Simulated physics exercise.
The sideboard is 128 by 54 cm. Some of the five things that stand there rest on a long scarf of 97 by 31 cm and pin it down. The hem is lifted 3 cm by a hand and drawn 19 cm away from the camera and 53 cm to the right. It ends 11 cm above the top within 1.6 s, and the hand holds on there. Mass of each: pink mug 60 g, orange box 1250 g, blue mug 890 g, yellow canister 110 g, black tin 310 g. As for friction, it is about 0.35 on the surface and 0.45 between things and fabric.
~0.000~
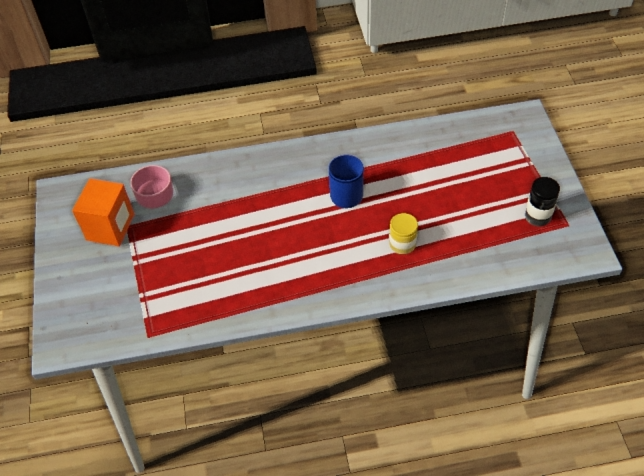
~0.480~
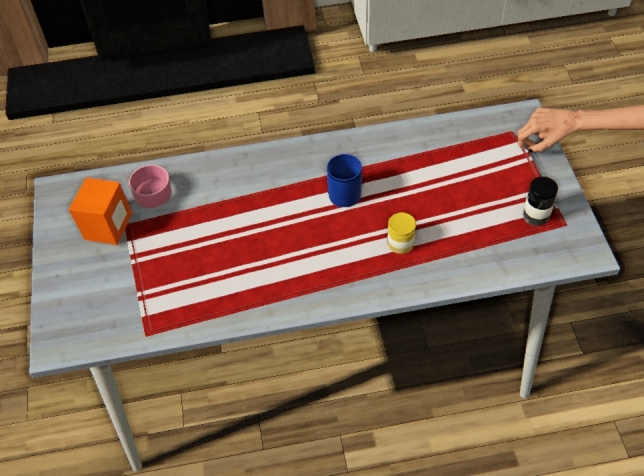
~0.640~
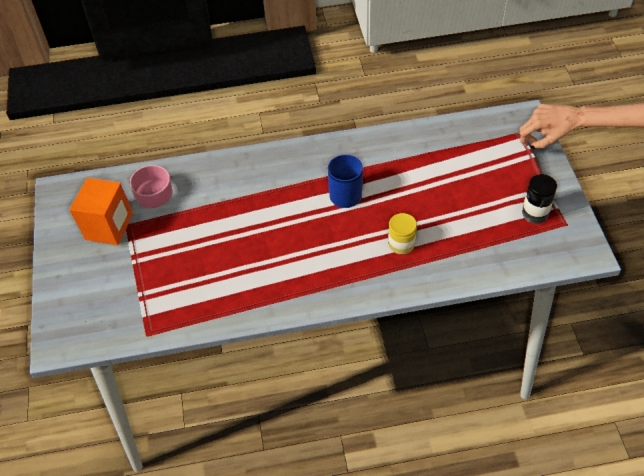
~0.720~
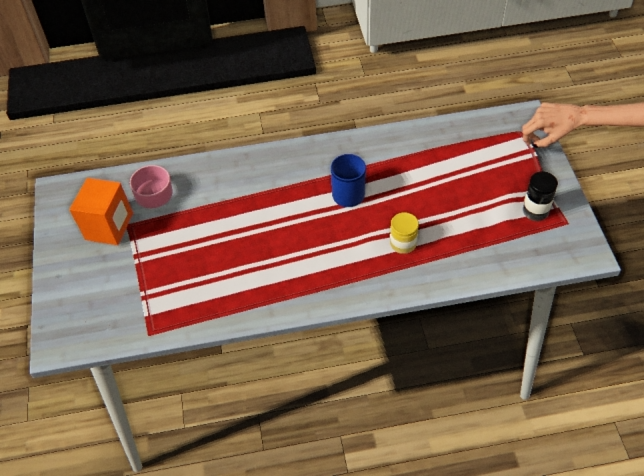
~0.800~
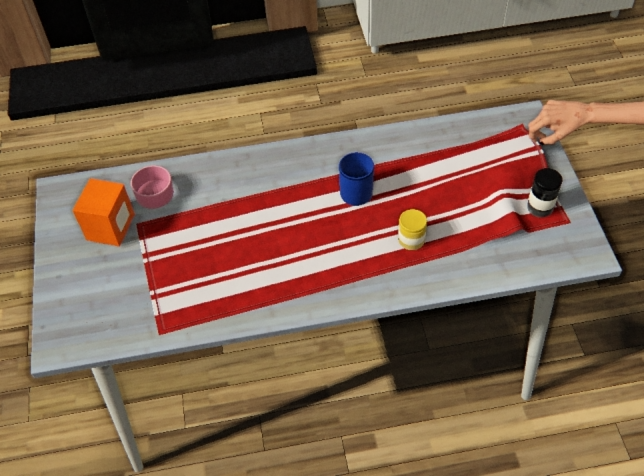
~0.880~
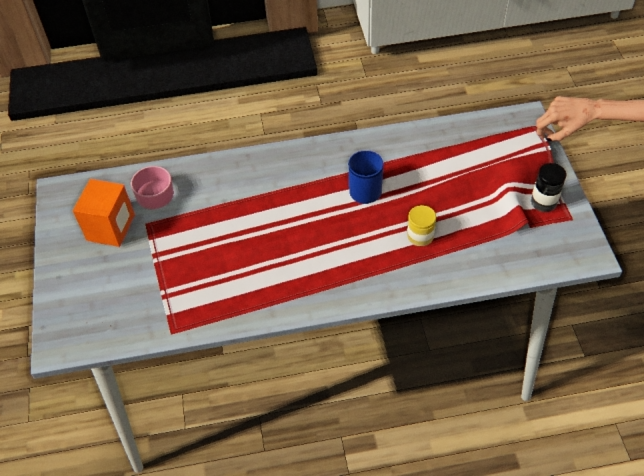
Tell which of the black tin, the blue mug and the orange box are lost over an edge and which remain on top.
Outcome: Black tin is lost over an edge, blue mug is lost over an edge, orange box remains on top.
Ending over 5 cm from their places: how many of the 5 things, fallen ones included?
After counting, the figure is 3.
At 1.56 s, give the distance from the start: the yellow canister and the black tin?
About: Yellow canister 40 cm, black tin off the top.
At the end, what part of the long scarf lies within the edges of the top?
Roughly 0% of it.
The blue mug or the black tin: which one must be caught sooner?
That'd be the black one.
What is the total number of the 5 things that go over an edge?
My count is 3.
At 1.2 s, 90 % of the long scarf is still over the top; blue mug 21 cm off its start, black tin 19 cm off its start, yellow canister 21 cm off its start.
At 1.6 s, 70 % of the long scarf is still over the top; black tin over the edge, blue mug 40 cm off its start, yellow canister 38 cm off its start.
At 1.9 s, 55 % of the long scarf is still over the top; blue mug 58 cm off its start at (562, 90), black tin over the edge, yellow canister 57 cm off its start at (602, 152).
At 2.2 s, 0 % of the long scarf is still over the top; blue mug over the edge, black tin over the edge, yellow canister over the edge.
At 3.8 s, 0 % of the long scarf is still over the top; blue mug over the edge, black tin over the edge, orange box 0 cm off its start at (99, 197), yellow canister over the edge.
